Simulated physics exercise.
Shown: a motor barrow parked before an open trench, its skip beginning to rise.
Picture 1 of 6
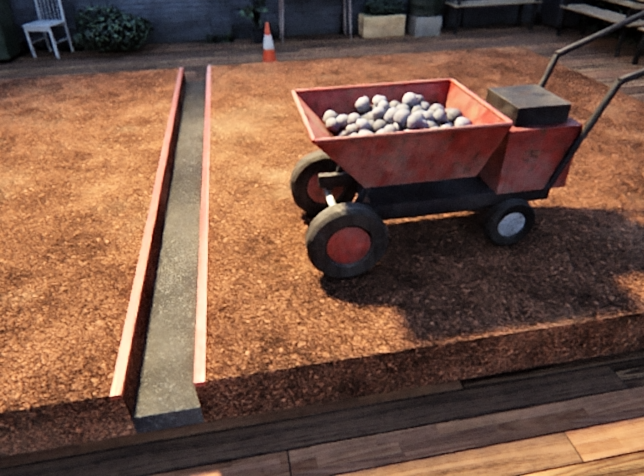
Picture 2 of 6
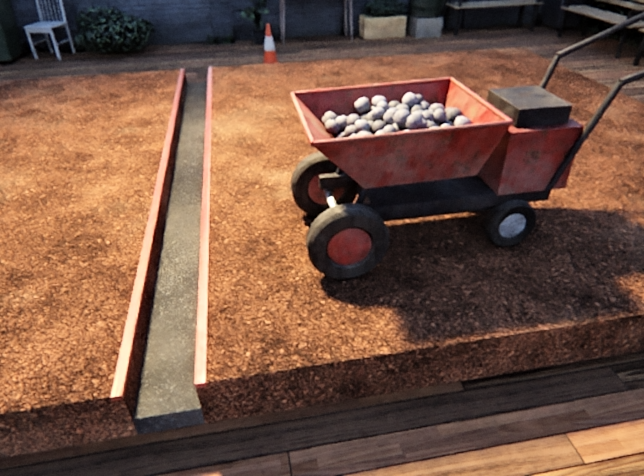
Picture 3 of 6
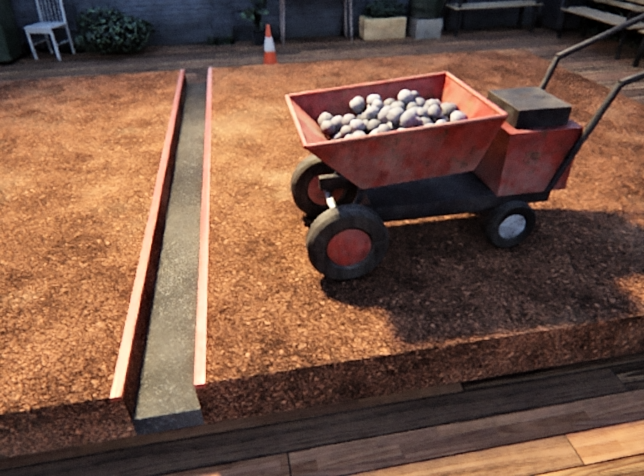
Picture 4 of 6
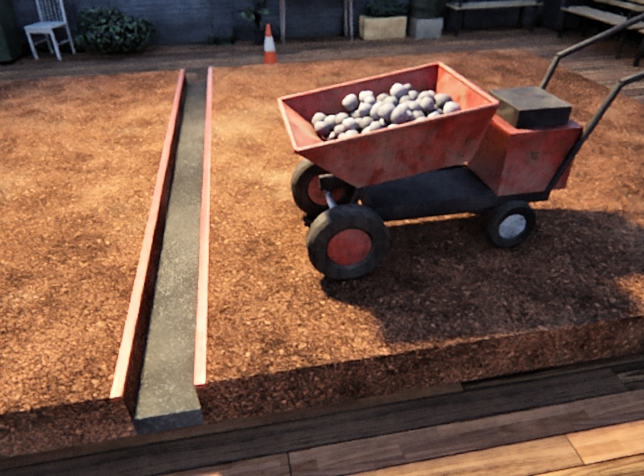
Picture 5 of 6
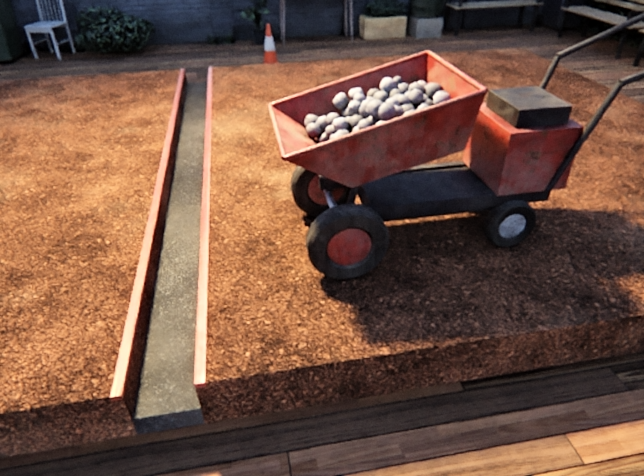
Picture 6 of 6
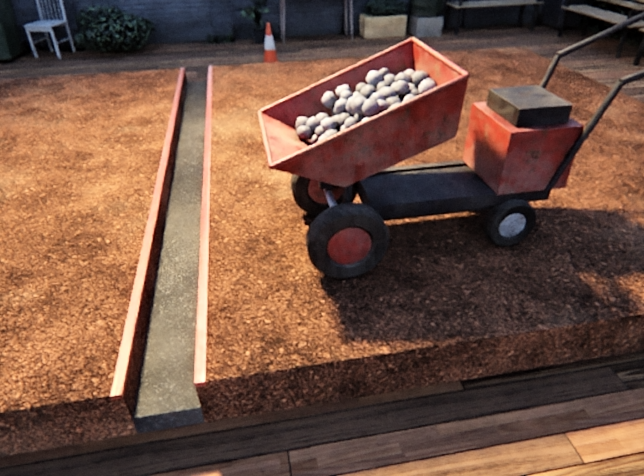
A red motor barrow loaded with round grey cobbles stood still beside a narrow trench, and its skip slowly tilted toward the left, its back end rising clearly while the stones stayed heaped inside.
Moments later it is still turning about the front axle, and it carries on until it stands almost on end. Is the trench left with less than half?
No, it holds more than half.
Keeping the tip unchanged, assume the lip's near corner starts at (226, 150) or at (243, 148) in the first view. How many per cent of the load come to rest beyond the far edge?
Roughly 80 per cent at the first spot and 60 per cent at the second.
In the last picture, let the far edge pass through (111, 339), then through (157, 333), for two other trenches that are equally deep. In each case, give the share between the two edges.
About 80 %, then 40 %.
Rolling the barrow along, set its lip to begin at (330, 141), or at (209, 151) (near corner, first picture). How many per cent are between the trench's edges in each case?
First try: Some 60 %; second try: 0 %.
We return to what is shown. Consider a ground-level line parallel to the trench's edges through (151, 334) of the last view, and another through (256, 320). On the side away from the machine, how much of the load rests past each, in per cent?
Close to 30 and 100 per cent respectively.
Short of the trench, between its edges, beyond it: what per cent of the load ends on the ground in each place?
I'd say about 20 per cent short, about 70 between and about 10 beyond.
Soon after the last picture, skip tipped steeply; all in the skip.
A little later, skip tipped right over; about half in the skip; about a quarter short of the trench; about a quarter in or heaped over the trench; a stray few falling.
Later still, skip tipped right over; a stray few in the skip; about a quarter short of the trench; about two thirds in or heaped over the trench; a small part beyond it.
At rest, skip tipped right over; about a quarter short of the trench; about two thirds in or heaped over the trench; a small part beyond it.
